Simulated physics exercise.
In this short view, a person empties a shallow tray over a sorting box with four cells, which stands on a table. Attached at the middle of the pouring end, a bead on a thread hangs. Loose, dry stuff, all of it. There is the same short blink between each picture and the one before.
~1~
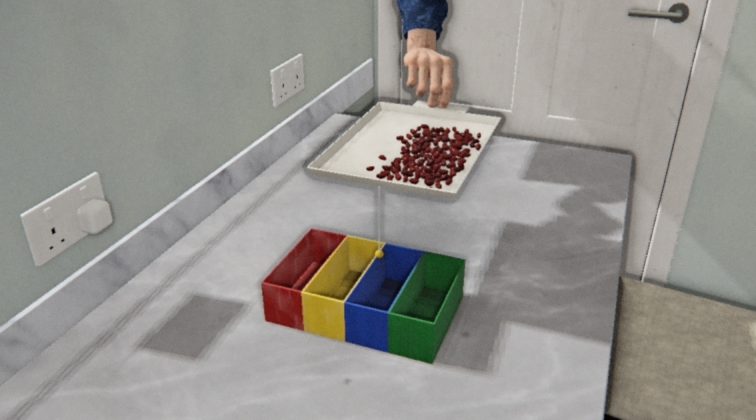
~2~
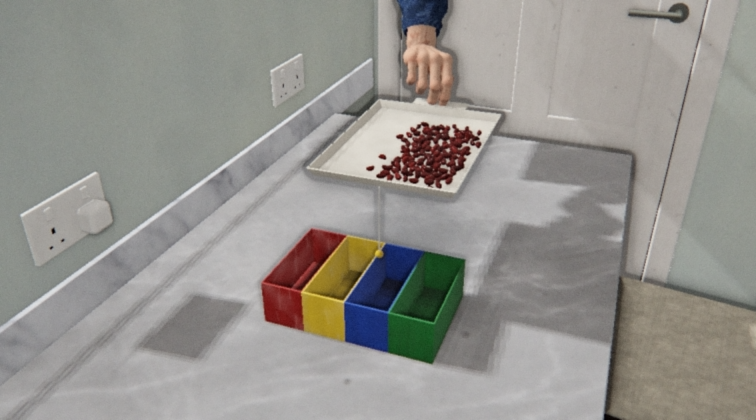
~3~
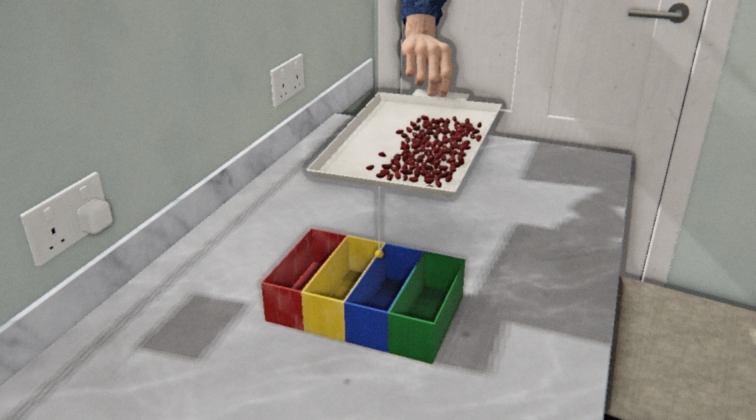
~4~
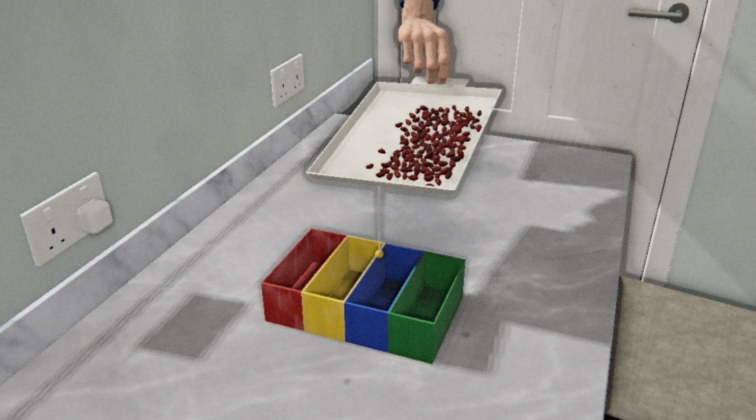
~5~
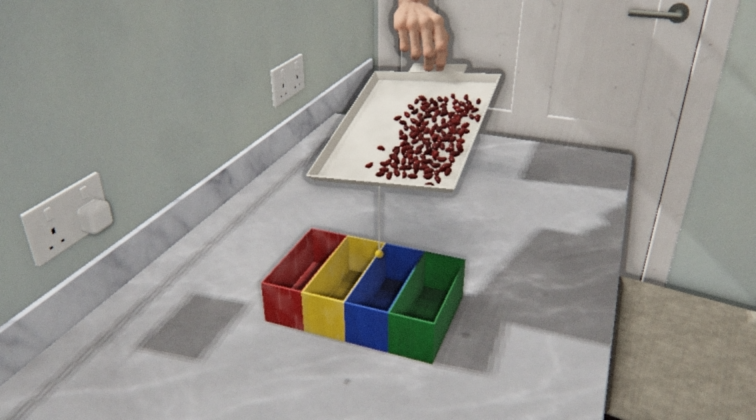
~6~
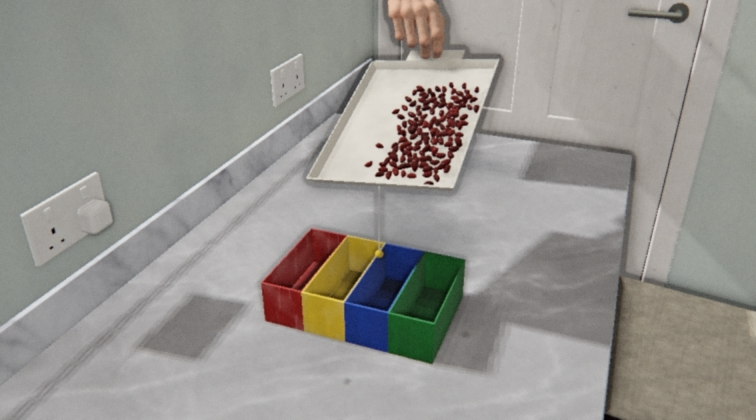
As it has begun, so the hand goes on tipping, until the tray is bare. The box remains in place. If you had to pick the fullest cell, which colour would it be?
It would be red.
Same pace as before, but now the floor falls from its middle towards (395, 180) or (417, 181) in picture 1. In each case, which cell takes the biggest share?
Try 1 - the cell in green / try 2 - that green cell.
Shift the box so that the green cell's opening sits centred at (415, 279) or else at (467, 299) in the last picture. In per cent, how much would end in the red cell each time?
You'd get 30 in a hundred first and 40 in a hundred after that.
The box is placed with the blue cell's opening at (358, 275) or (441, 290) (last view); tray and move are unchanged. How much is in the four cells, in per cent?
Close to 100 per cent, followed by close to 30 per cent.
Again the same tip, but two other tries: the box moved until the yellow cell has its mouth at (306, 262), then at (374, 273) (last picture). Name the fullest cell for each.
Result 1: That yellow cell; result 2: Red.
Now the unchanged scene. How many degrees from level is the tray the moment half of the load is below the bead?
Around 80° at that moment.
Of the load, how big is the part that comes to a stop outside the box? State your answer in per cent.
I'd say roughly 10 per cent of the load.
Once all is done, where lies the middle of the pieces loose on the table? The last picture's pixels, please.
Close to (233, 288).
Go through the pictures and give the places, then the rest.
In the first frame, corners of the pouring end at (313, 166) and (452, 190), level; middle of the load at (437, 155), kidney beans; bead on its thread at (379, 254); red cell at (283, 303); yellow cell at (324, 313); blue cell at (366, 323); green cell at (411, 334).
In the second frame, corners of the pouring end at (313, 167) and (452, 189), level; middle of the load at (437, 154).
In the third frame, corners of the pouring end at (313, 168) and (452, 188), tipped barely, lowest at the left corner; middle of the load at (437, 149).
In the fourth frame, corners of the pouring end at (313, 170) and (451, 186), tipped a little, lowest at the left corner; middle of the load at (436, 143).
In the fifth frame, corners of the pouring end at (313, 173) and (450, 185), tipped clearly, lowest at the left corner; middle of the load at (435, 137).
In the sixth frame, corners of the pouring end at (313, 175) and (450, 183), tipped clearly, lowest at the left corner; middle of the load at (434, 131); red cell at (283, 303); yellow cell at (324, 313); blue cell at (366, 323); green cell at (411, 334).
Soon, tray tipped steeply; about two thirds on the tray; a stray few in the yellow cell; a stray few in the red cell; a stray few in the blue cell; about a third falling or outside the box.
A while on, tray tipped past a quarter turn; about half in the red cell; about a third in the yellow cell; a small part in the blue cell; a stray few in the green cell; a small part falling or outside the box.
Towards the end, tray tipped past a quarter turn; about half in the red cell; about a quarter in the yellow cell; a small part in the blue cell; a stray few in the green cell; a small part falling or outside the box.
Finally, tray tipped past a quarter turn; about half in the red cell; about a quarter in the yellow cell; a small part in the blue cell; a stray few in the green cell; a small part outside the box.
